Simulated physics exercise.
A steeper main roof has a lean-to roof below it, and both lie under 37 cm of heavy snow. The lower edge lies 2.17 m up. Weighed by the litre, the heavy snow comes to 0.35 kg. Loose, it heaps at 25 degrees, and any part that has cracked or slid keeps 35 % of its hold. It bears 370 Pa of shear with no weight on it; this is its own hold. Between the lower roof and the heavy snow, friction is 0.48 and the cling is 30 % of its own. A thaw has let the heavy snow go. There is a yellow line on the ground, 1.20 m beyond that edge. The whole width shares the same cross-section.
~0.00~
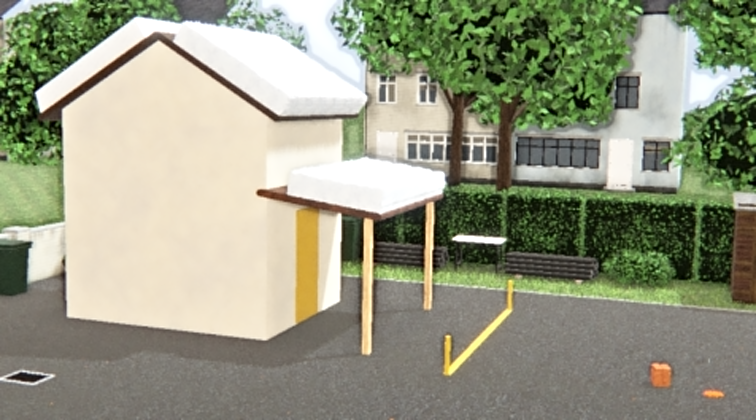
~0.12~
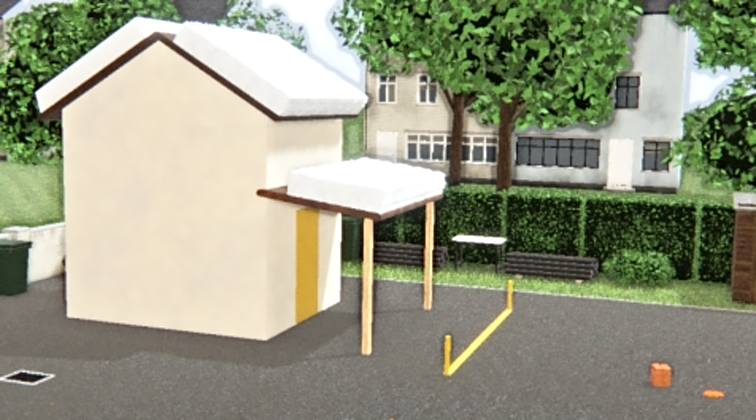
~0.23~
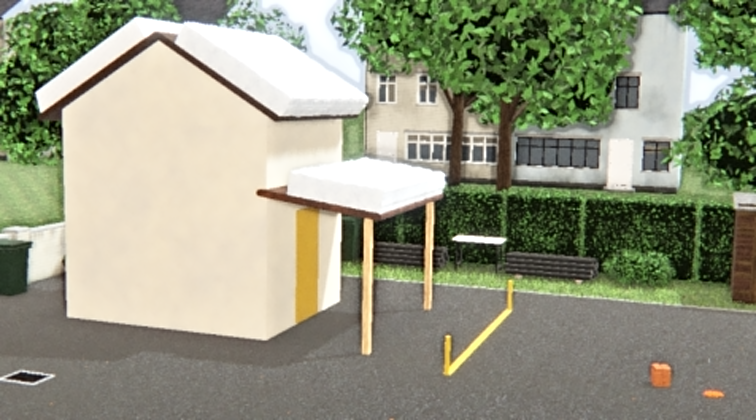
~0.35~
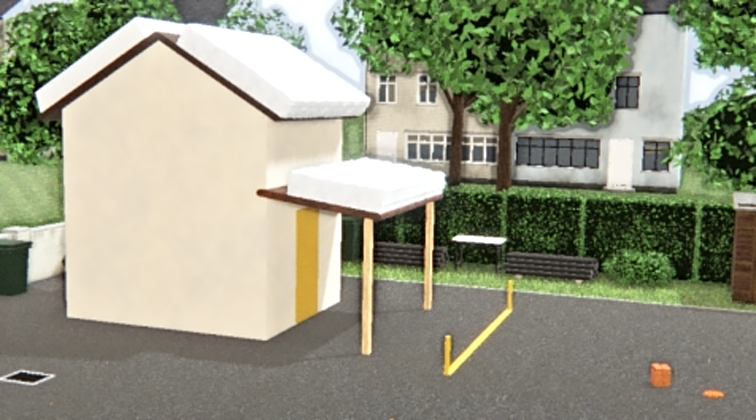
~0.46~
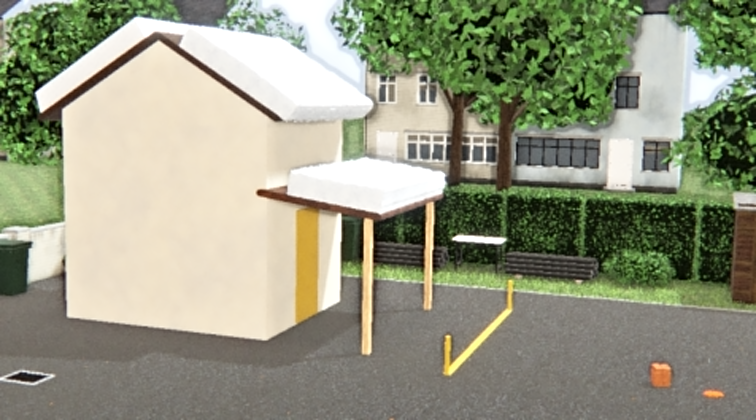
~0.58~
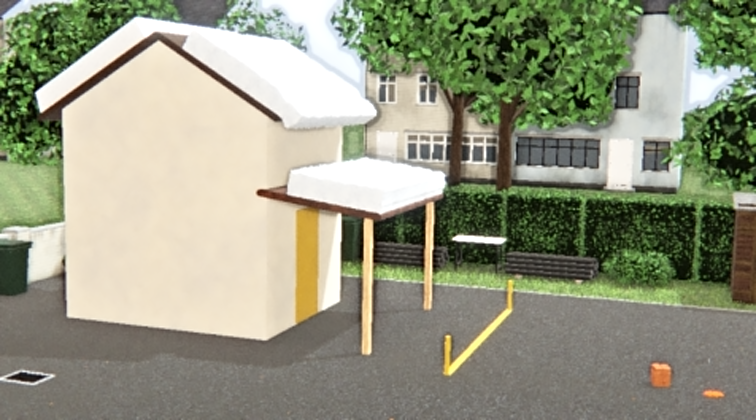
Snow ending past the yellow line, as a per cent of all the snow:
Roughly 19 %.
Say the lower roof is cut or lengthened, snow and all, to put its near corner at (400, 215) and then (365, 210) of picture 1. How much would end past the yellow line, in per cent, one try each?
Close to 14 % on the first try, close to 25 % on the next.
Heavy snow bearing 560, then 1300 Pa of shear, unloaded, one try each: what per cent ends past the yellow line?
You'd see 10 percent the first time and 0 percent the second.
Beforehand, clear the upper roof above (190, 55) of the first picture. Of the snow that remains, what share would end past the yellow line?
I'd say close to 12 in a hundred.
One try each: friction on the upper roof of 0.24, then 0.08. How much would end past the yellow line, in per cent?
I'd say 35 %, followed by 45 %.
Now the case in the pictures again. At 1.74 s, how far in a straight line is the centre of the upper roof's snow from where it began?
It sits some 1.8 m from where it began.
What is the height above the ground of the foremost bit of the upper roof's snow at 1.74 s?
2.6 m, roughly.
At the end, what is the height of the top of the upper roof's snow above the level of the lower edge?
Roughly 0.7 m.
After 1.11 s, none is below the lower edge and 0 % is past the line.
After 1.74 s, none is below the lower edge and 0 % is past the line.
After 2.37 s, 8 % is below the lower edge and 0 % is past the line.
After 3.00 s, 39 % is below the lower edge and 14 % is past the line.
After 4.20 s, 44 % is below the lower edge and 19 % is past the line.
